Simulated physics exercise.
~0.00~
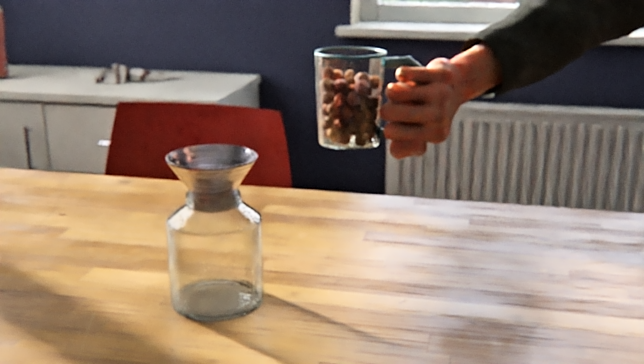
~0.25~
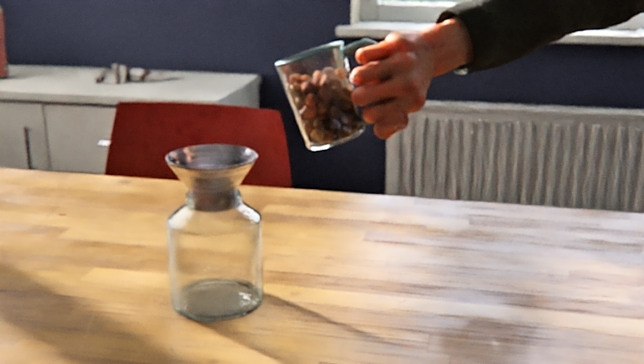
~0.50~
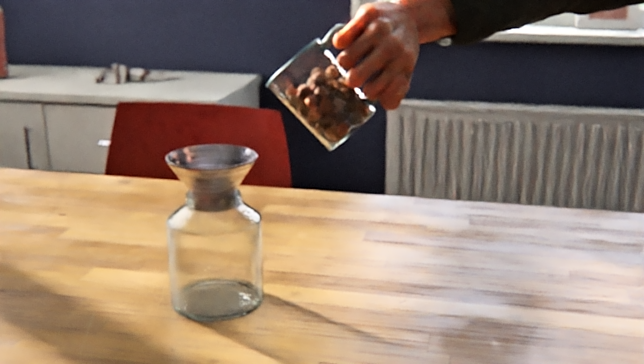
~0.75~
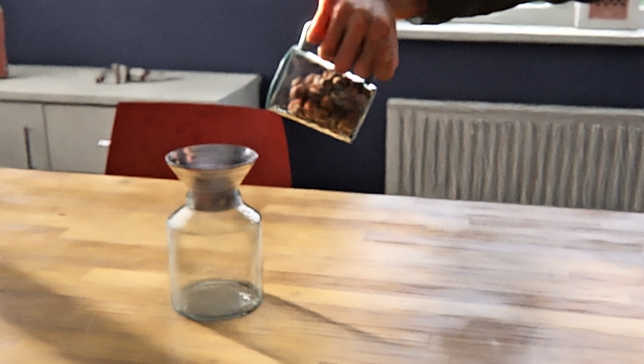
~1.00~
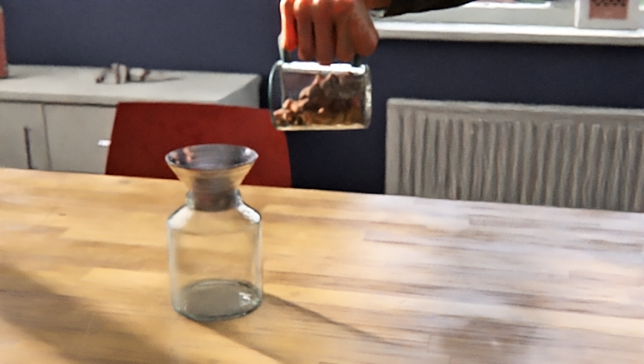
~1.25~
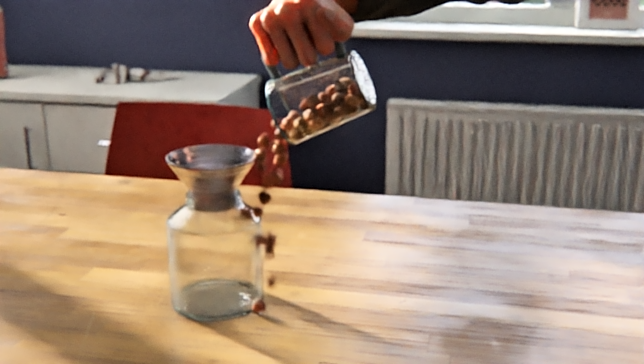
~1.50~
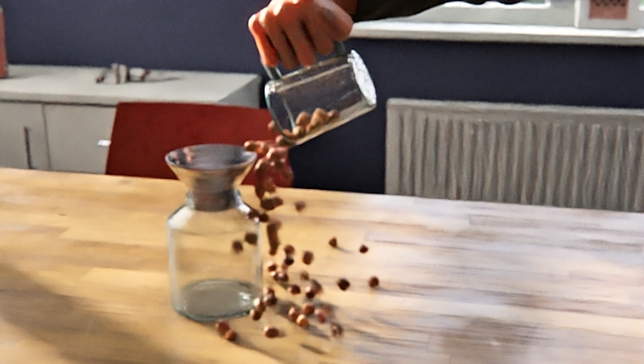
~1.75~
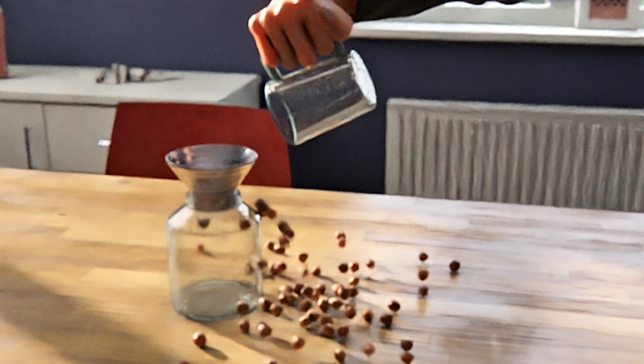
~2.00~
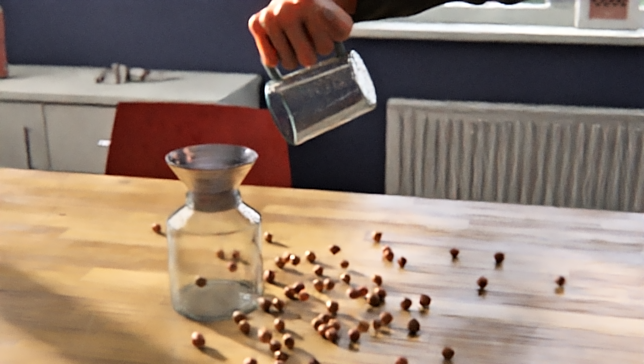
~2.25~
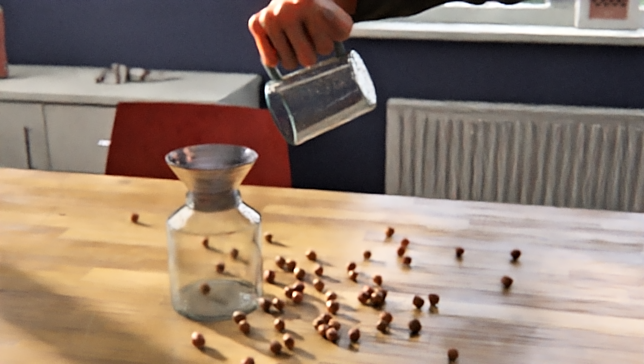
At a wooden table, a hand tips hazelnuts from a glass cup, missing the jar completely.
